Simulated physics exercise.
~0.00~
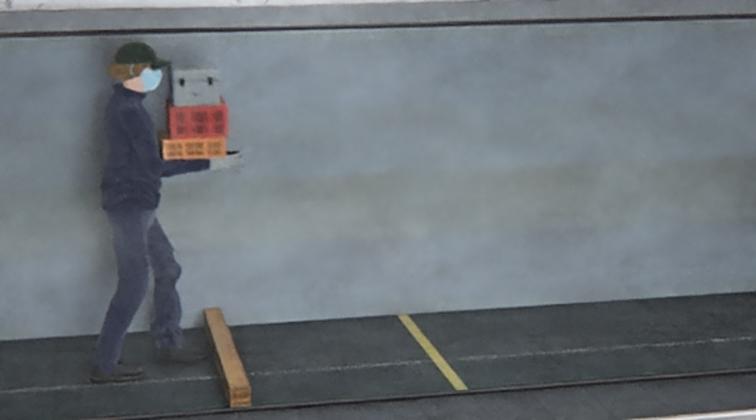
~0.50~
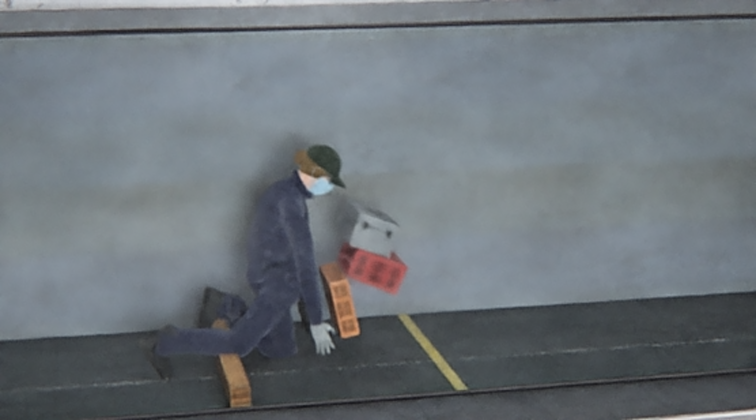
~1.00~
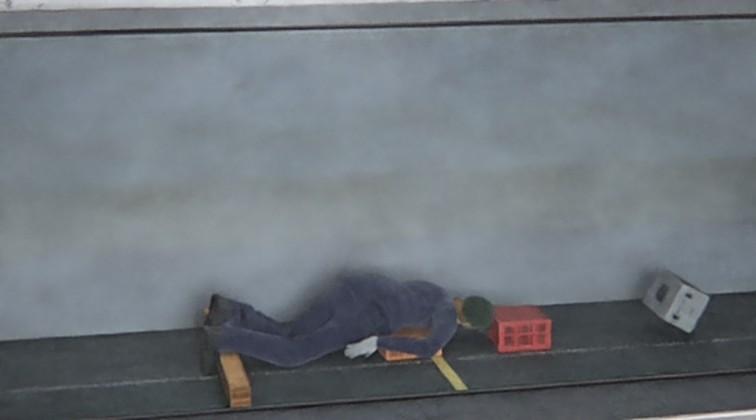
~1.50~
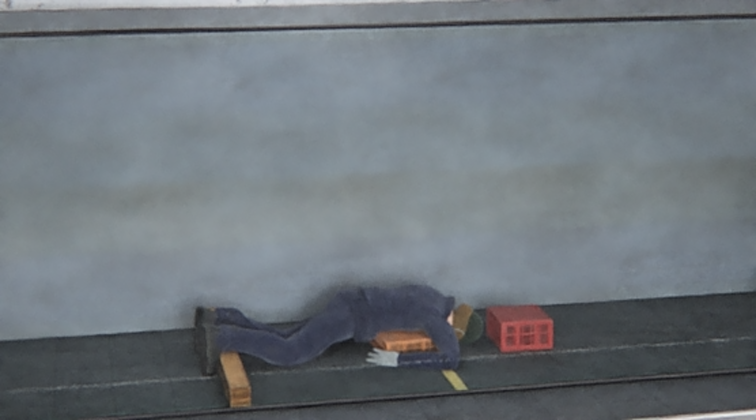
A masked porter carrying stacked crates trips over a beam and ends up lying face down.
